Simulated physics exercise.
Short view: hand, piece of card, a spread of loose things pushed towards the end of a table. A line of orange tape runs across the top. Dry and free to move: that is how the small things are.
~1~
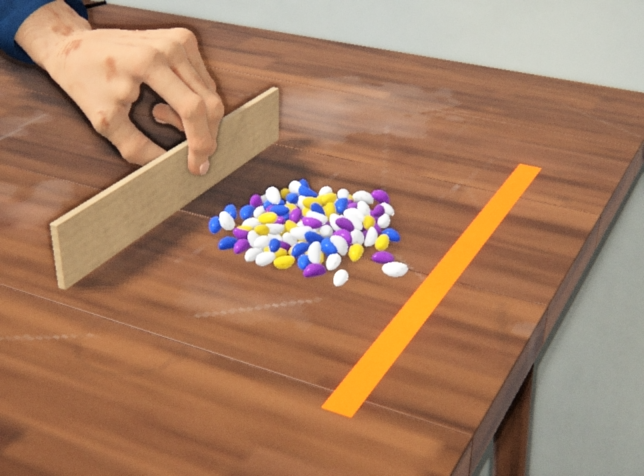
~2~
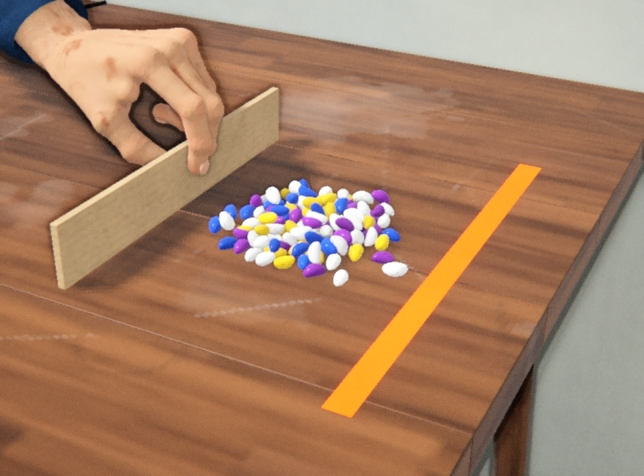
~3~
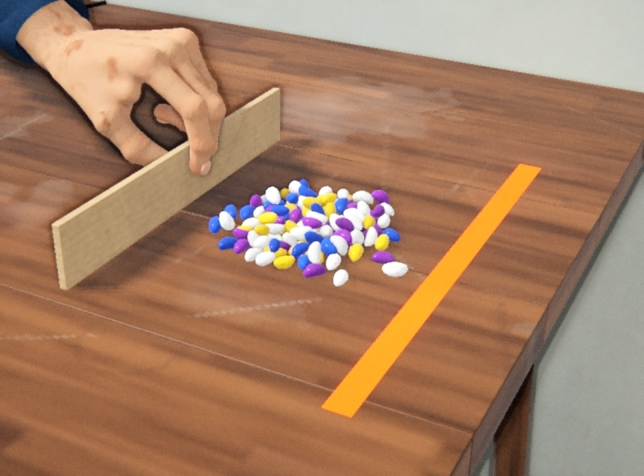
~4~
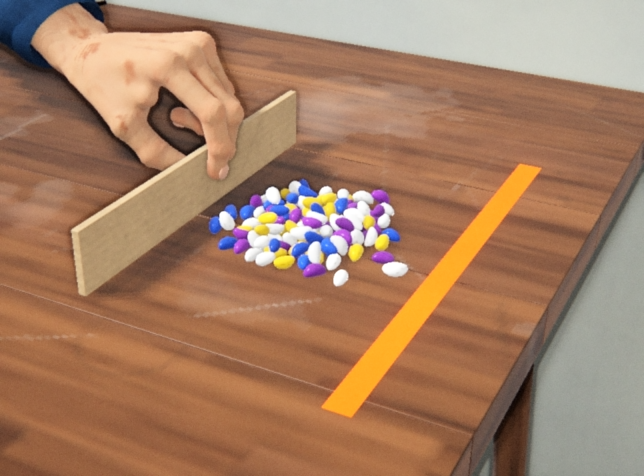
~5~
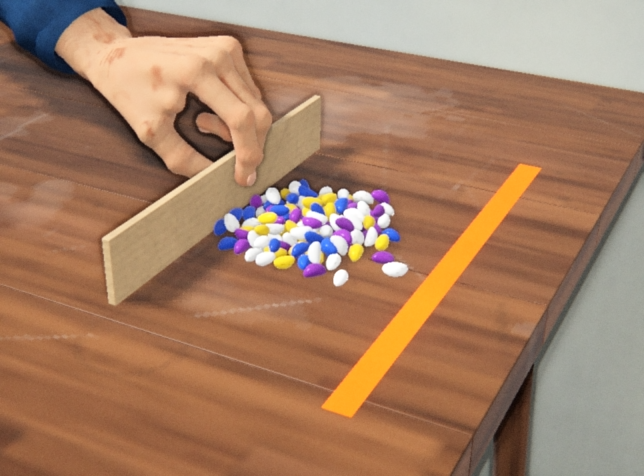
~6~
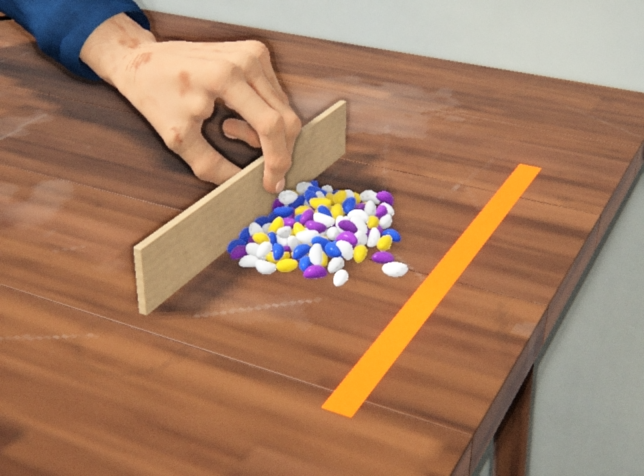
Hand-held piece of card resting behind a heap of colourful jelly beans, then sliding right and pushing into the near ones.
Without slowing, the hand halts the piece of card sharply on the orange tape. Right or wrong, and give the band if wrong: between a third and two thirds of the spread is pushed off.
Wrong, under a third is pushed off.
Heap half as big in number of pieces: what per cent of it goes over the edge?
0 % or thereabouts.
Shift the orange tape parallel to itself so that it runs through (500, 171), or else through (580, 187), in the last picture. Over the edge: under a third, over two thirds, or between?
First try: Under a third; second try: Above two thirds.
Shortly afterwards, piece of card still moving, near (363, 187); heap all on the table, its front near (450, 294).
Next, piece of card stopped at the orange tape; heap a little over the edge.
Some moments later, piece of card stopped at the orange tape; heap near a quarter over the edge.
In the end, piece of card stopped at the orange tape; heap near a quarter over the edge.
